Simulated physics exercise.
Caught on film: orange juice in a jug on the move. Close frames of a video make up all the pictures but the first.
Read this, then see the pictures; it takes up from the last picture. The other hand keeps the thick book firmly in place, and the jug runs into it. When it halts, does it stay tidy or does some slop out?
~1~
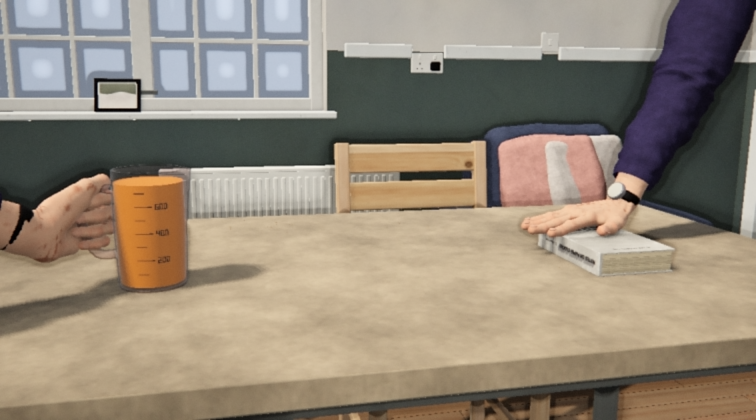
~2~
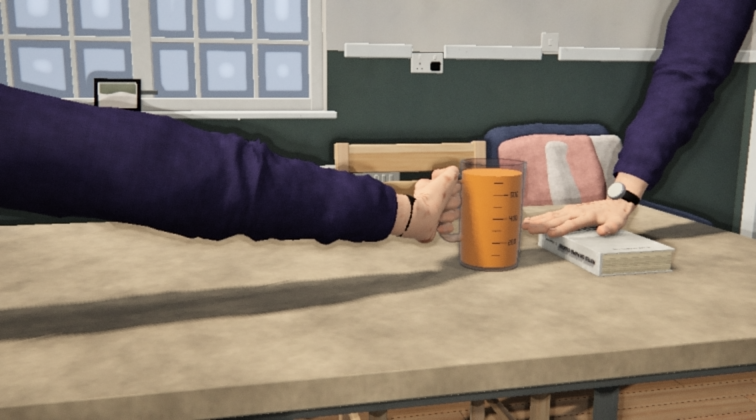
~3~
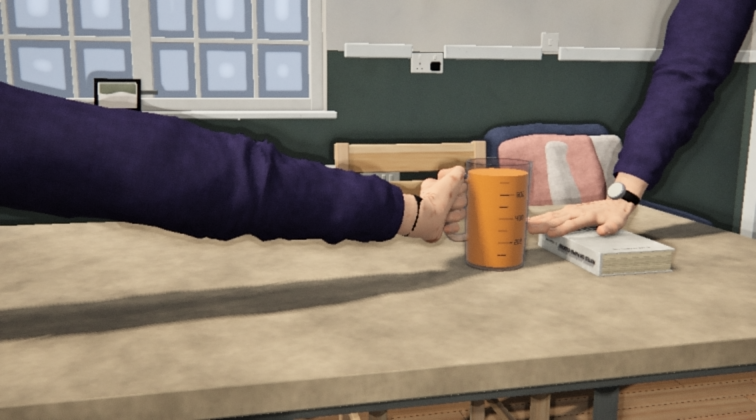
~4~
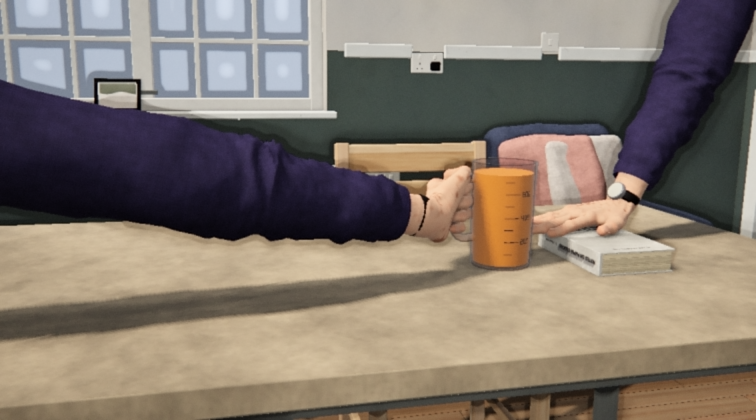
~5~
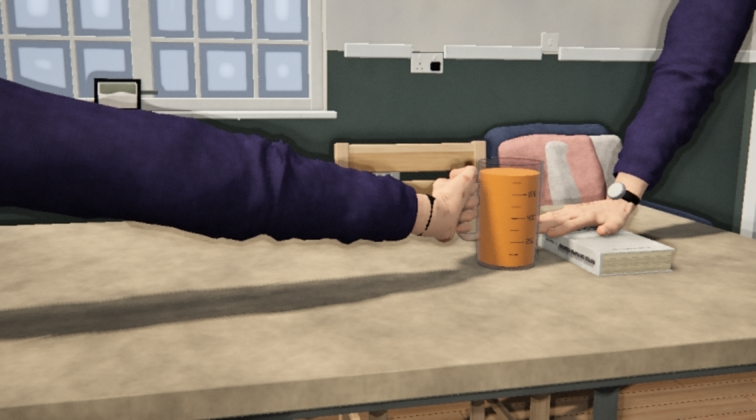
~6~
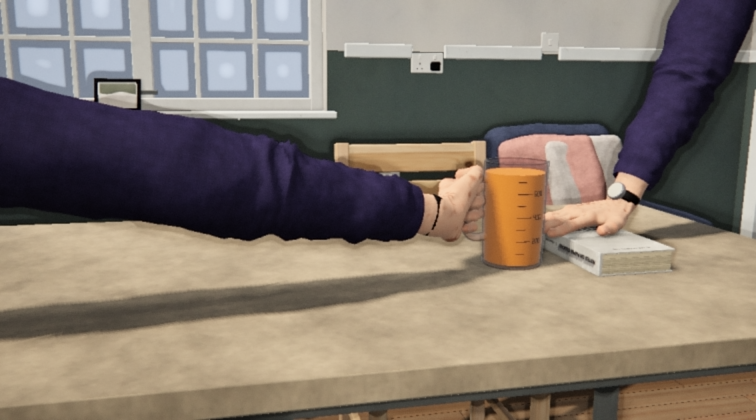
Clean outside.
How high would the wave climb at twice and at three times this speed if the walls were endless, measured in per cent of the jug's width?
In order, 20 % and 30 %.
Soon after, the jug meets the thick book.
Later, the orange juice surges up the wall; the wave climbs under half way to the rim.
In the end, the jug stands at the thick book; nothing has left it.
